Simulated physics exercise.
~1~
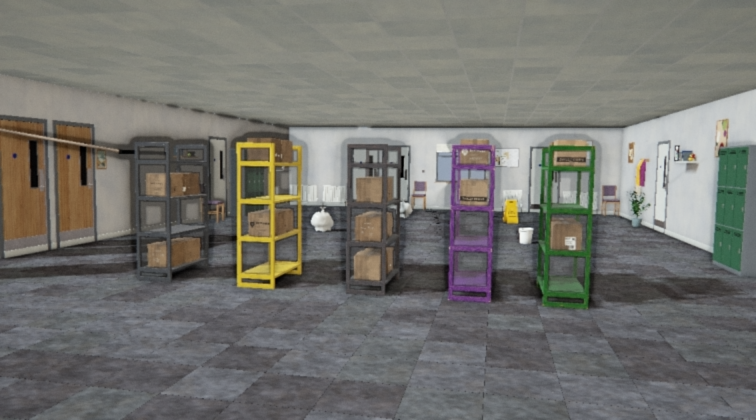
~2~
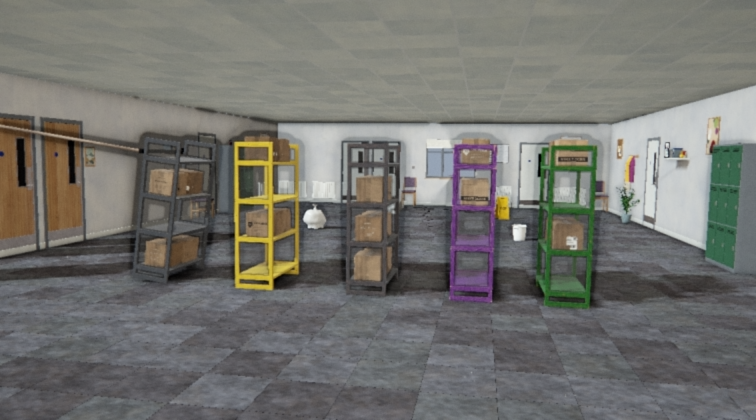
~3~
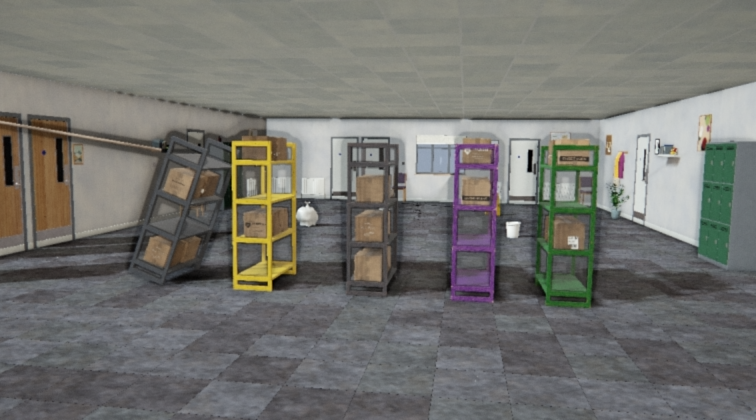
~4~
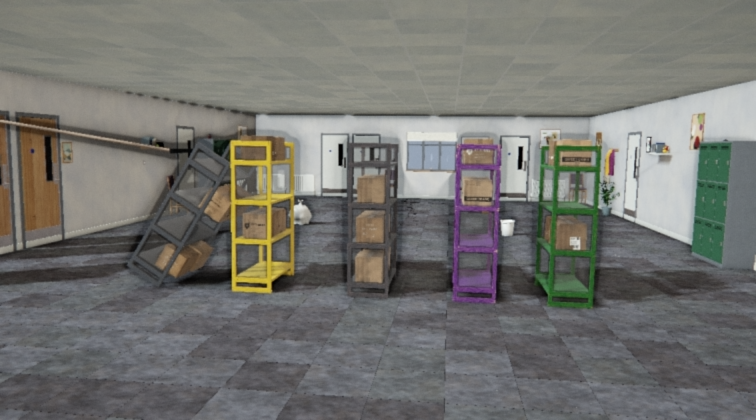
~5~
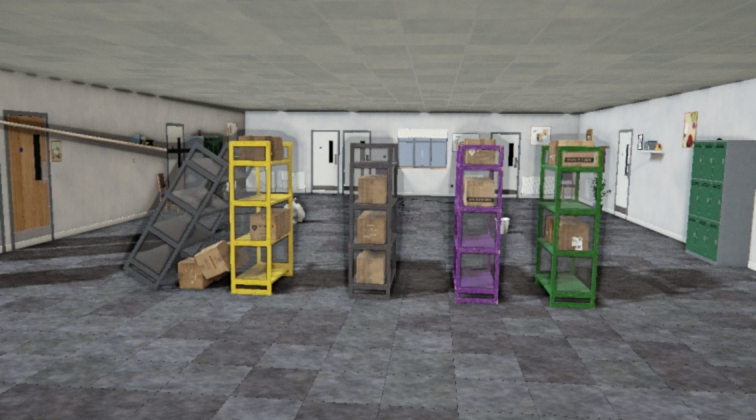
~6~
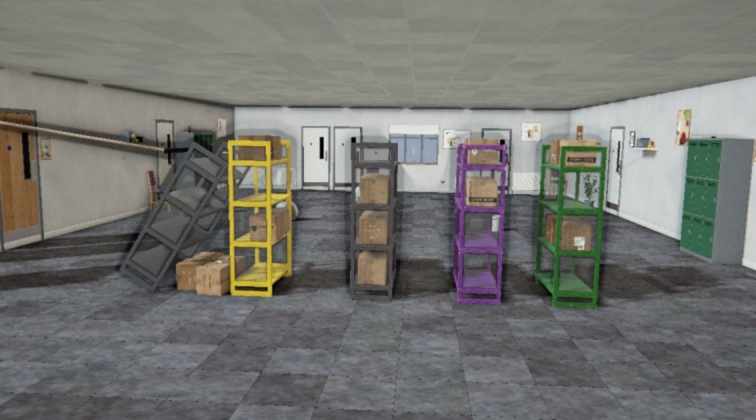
In this clip, a pole at the left pushes the leftmost of five shelving racks, which tips right and comes to rest leaning against the yellow rack as its cartons slide out onto the floor, while the other four racks stay standing.
